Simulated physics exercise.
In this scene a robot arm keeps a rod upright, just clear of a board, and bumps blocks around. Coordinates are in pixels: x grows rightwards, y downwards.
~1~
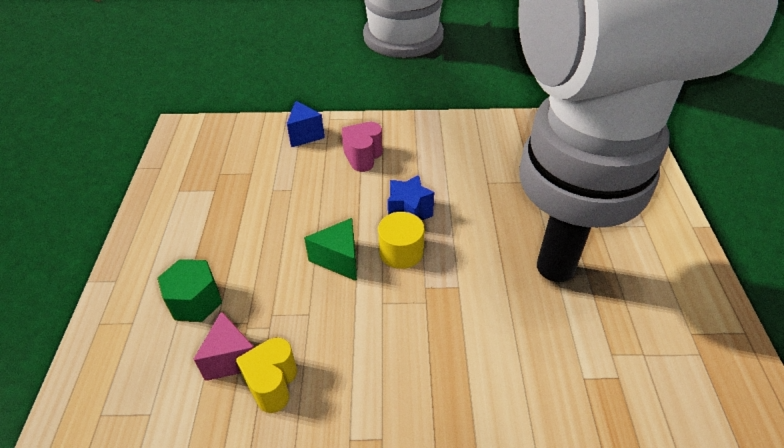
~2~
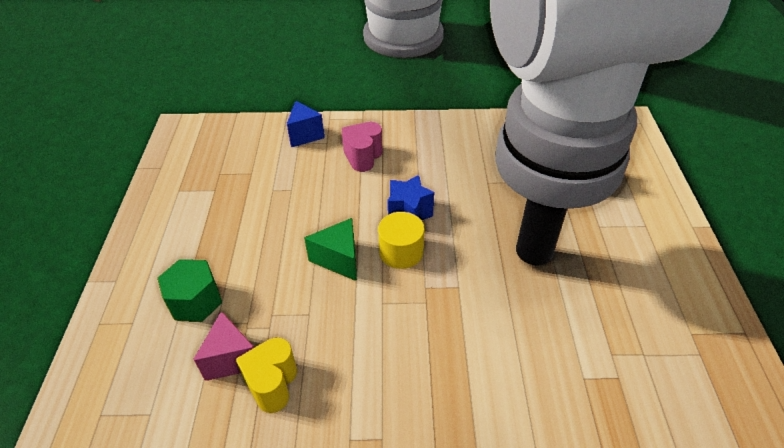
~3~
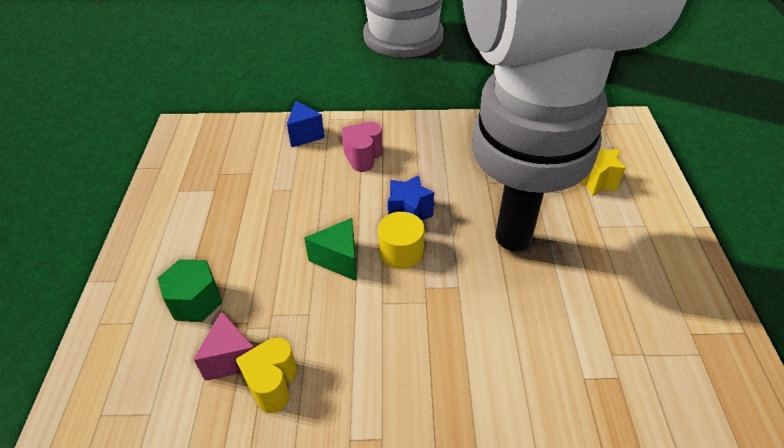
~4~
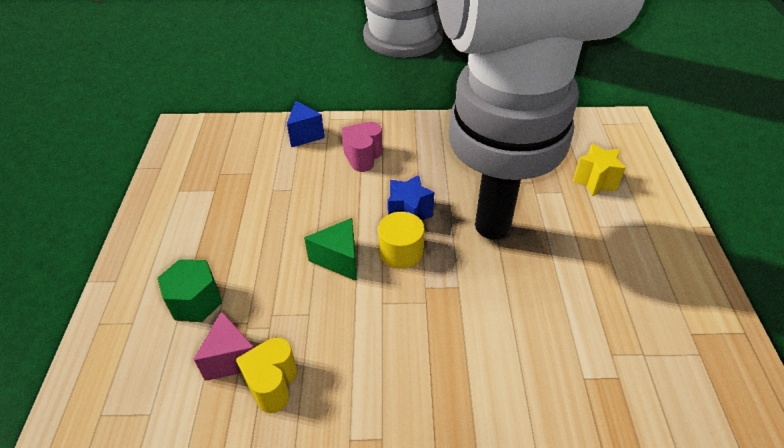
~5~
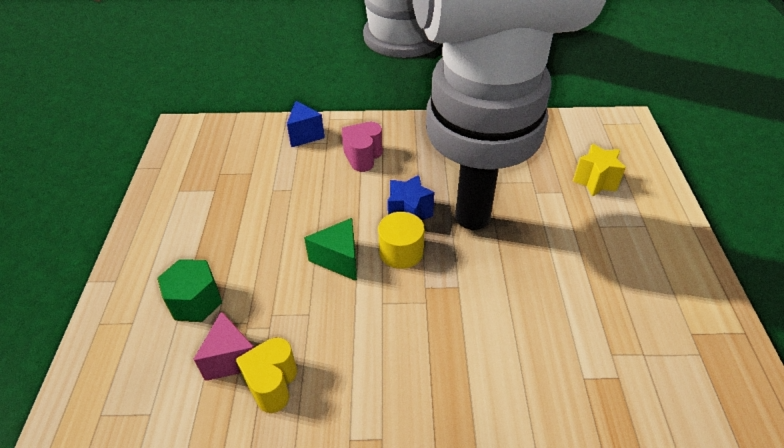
In this clip, a robot arm with a black rod moves left and slightly away across a wooden board toward a blue star and yellow cylinder, uncovering a yellow star behind it, while the colored blocks stay still.
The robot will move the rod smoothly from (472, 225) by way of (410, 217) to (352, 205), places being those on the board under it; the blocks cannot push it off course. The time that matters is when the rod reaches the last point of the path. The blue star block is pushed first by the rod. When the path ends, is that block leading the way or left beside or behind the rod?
The rod still has the blue star block in front of it when the path ends.
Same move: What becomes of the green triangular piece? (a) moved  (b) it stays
b: It stays.
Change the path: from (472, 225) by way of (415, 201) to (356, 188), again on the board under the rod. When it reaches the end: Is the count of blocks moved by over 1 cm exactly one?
Yes, I think so.
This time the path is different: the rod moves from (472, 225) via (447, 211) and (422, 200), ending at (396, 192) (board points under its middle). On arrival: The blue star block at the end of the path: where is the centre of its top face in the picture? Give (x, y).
About (386, 191).
The first path, step by step. One third of the way, rod at (431, 213); blue star block at (399, 187), turned 20° anticlockwise.
Two thirds of the way, rod at (390, 206); blue star block at (359, 180), turned 15° anticlockwise.
At the end, rod at (352, 198); green triangular piece still; yellow disc still; blue star block at (321, 172), turned 15° anticlockwise.
